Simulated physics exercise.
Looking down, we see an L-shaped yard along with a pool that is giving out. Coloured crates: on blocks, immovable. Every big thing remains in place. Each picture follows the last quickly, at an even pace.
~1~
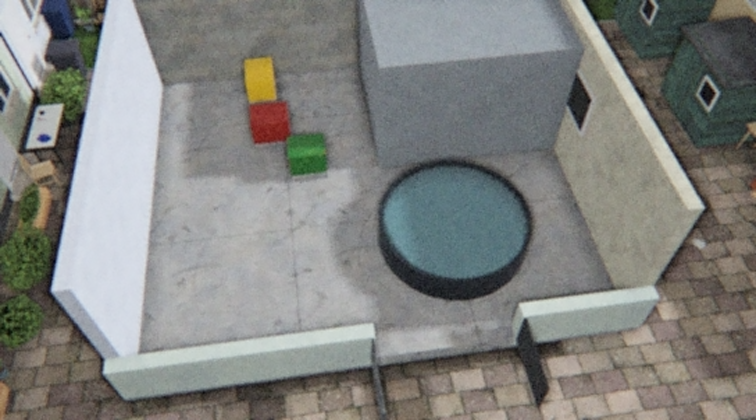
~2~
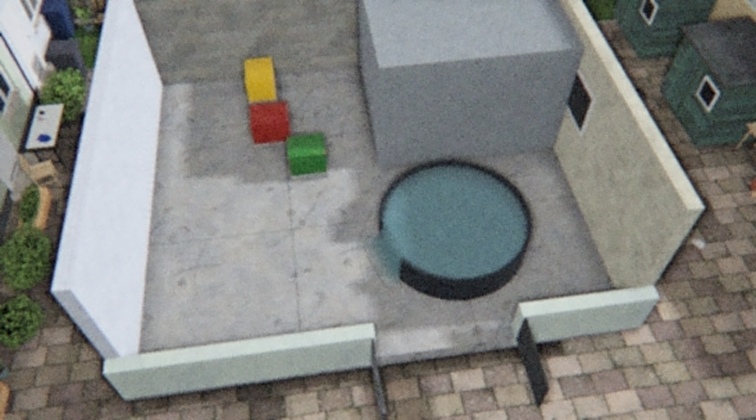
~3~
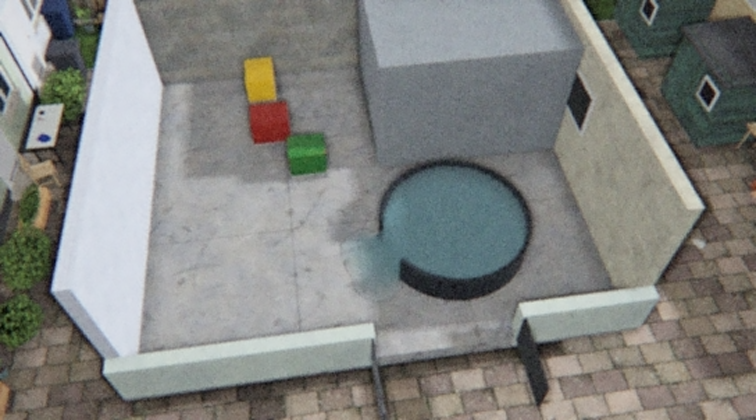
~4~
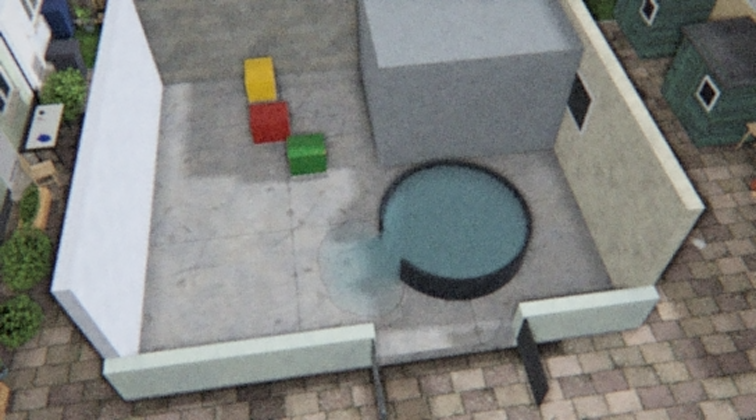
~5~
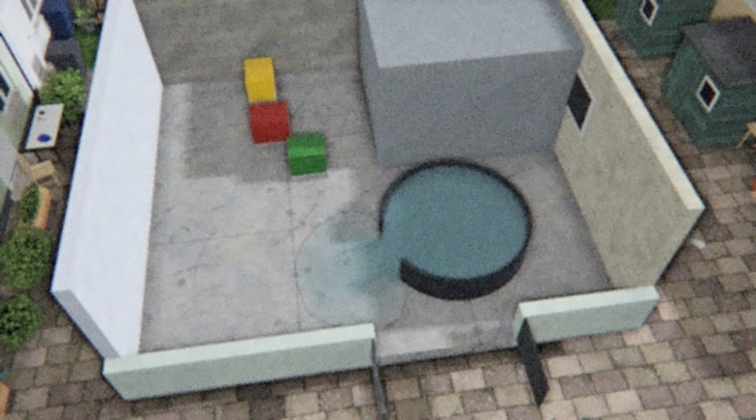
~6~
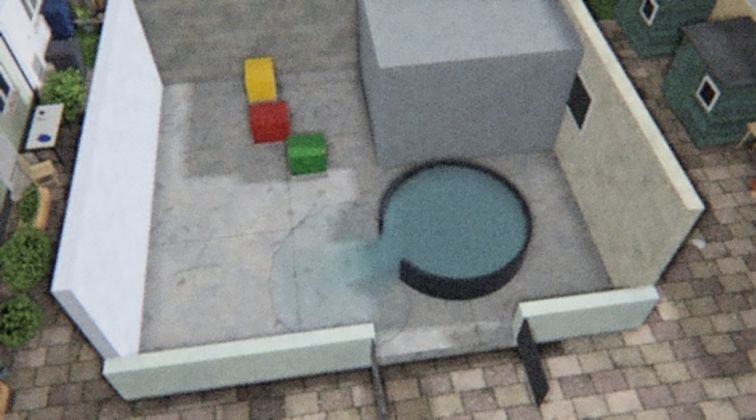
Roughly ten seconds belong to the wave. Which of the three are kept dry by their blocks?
At the end, the green crate will be missed by the water, the red crate will be caught by the water, the yellow crate will be missed by the water.
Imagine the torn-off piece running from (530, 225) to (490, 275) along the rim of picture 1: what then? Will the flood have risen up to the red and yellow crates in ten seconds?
The red one is untouched; the yellow one is untouched.
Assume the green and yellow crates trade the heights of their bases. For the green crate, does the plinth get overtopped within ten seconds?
Result: The green crate is untouched.
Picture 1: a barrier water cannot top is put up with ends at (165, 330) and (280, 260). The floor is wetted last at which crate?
The yellow-painted one.
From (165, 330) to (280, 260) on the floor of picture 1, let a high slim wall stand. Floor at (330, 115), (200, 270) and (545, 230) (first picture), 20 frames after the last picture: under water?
Taking the three spots in order: Spared, soaked, spared.
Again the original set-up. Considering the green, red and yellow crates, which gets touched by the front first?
It's the one in green here.
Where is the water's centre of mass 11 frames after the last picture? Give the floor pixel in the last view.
The water's middle lies around (392, 256).
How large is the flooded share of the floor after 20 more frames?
Near 40 in a hundred.
A moment on, water covers 25 % of the floor; the green crate not reached, the red crate not reached, the yellow crate not reached.
Next, water covers 35 % of the floor; the green crate water round its plinth, the red crate not reached, the yellow crate not reached.
Then, water covers 40 % of the floor; the green crate water round its plinth, the red crate not reached, the yellow crate not reached.
Later, water covers 55 % of the floor; the green crate water round its plinth, the red crate water round its plinth, the yellow crate water round its plinth.
In the end, water covers 80 % of the floor; the green crate stayed above the water, the red crate was topped, the yellow crate stayed above the water.
